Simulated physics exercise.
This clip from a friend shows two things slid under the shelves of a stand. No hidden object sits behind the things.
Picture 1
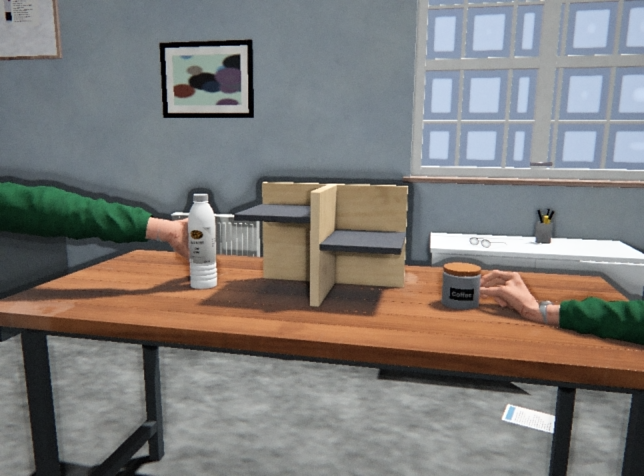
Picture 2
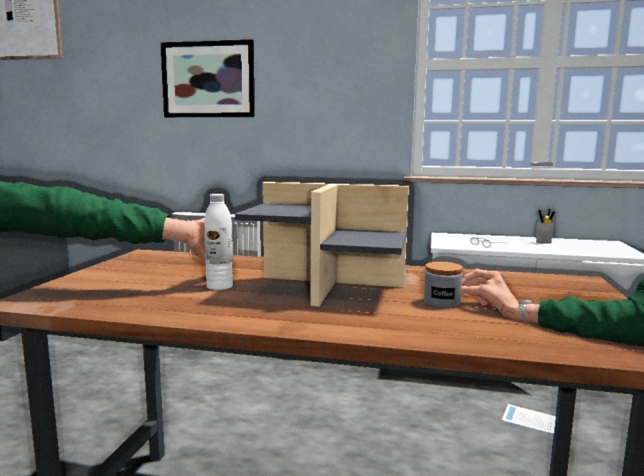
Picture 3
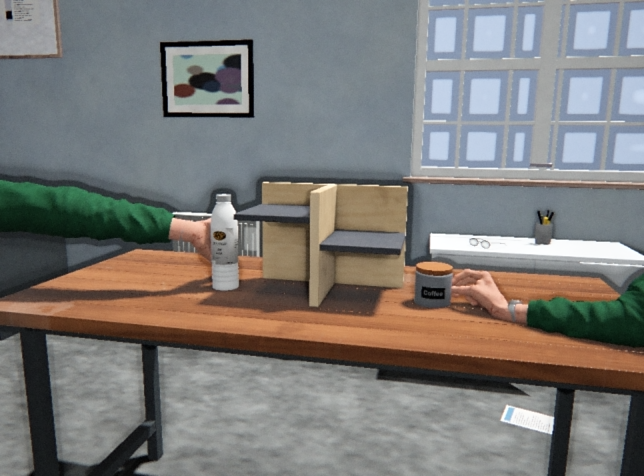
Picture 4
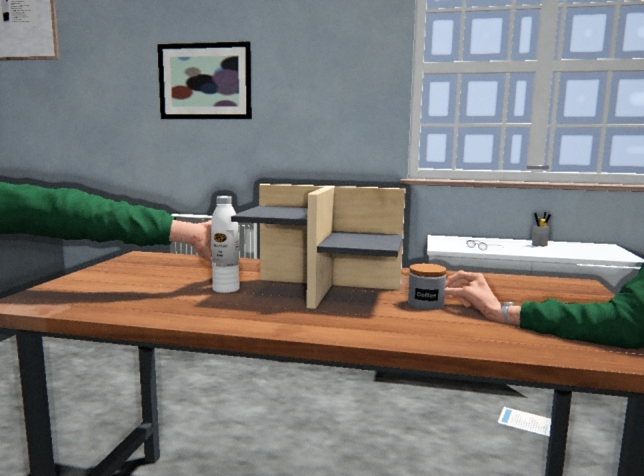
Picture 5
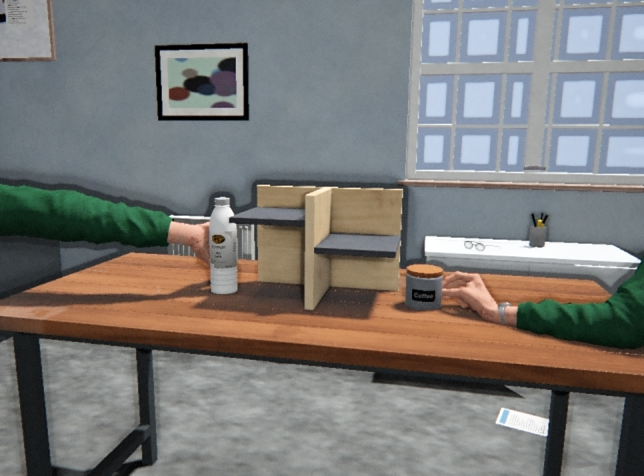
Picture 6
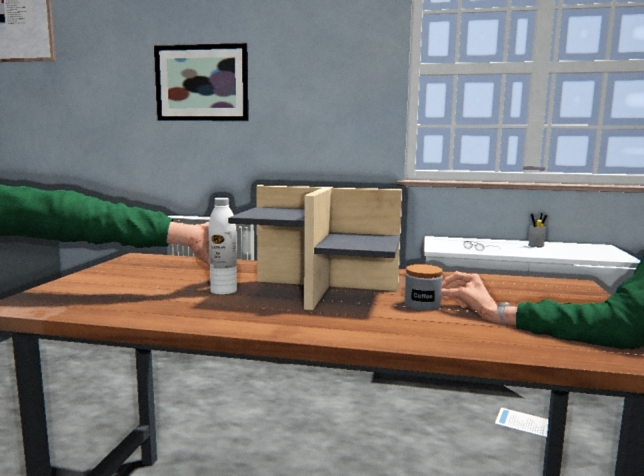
On a wooden table, two green-sleeved hands sliding a white bottle right and a grey jar left toward a shelved stand, then barely moving.
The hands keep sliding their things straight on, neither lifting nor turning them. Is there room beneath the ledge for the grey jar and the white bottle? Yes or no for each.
Grey jar: Yes; white bottle: No.
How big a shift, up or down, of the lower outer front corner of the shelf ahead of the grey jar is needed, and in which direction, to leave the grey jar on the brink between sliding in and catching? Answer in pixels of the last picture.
20 pixels or so, going down.
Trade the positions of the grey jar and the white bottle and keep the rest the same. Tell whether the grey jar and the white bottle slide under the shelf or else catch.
The grey jar passes beneath, while the white bottle snags.
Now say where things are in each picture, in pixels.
The first frame shows hands sliding the things forward; grey jar (461, 286); white bottle (202, 241); shelf (325, 242).
The second frame shows hands sliding the things forward; white bottle (218, 242); shelf (325, 241).
The third frame shows hands sliding the things forward; grey jar (433, 285); shelf (324, 242).
The fourth frame shows hands sliding the things forward; white bottle (225, 244); shelf (322, 244).
The fifth frame shows hands sliding the things forward; grey jar (424, 287); shelf (319, 245).
The sixth frame shows hands sliding the things forward; grey jar (424, 287); white bottle (223, 246); shelf (319, 245).
Then, 0.24 s on from there, grey jar sliding up to the opening near (416, 287); white bottle sliding up to the opening near (229, 246).
Then, 0.38 s on from there, grey jar part of the way in near (403, 286); white bottle stopped at the opening near (234, 246).
Then, 0.58 s on from there, grey jar part of the way in near (385, 285); white bottle stopped at the opening near (234, 246).
In the end, the grey jar clears the shelf, near (376, 284); the white bottle is too tall, near (234, 246).
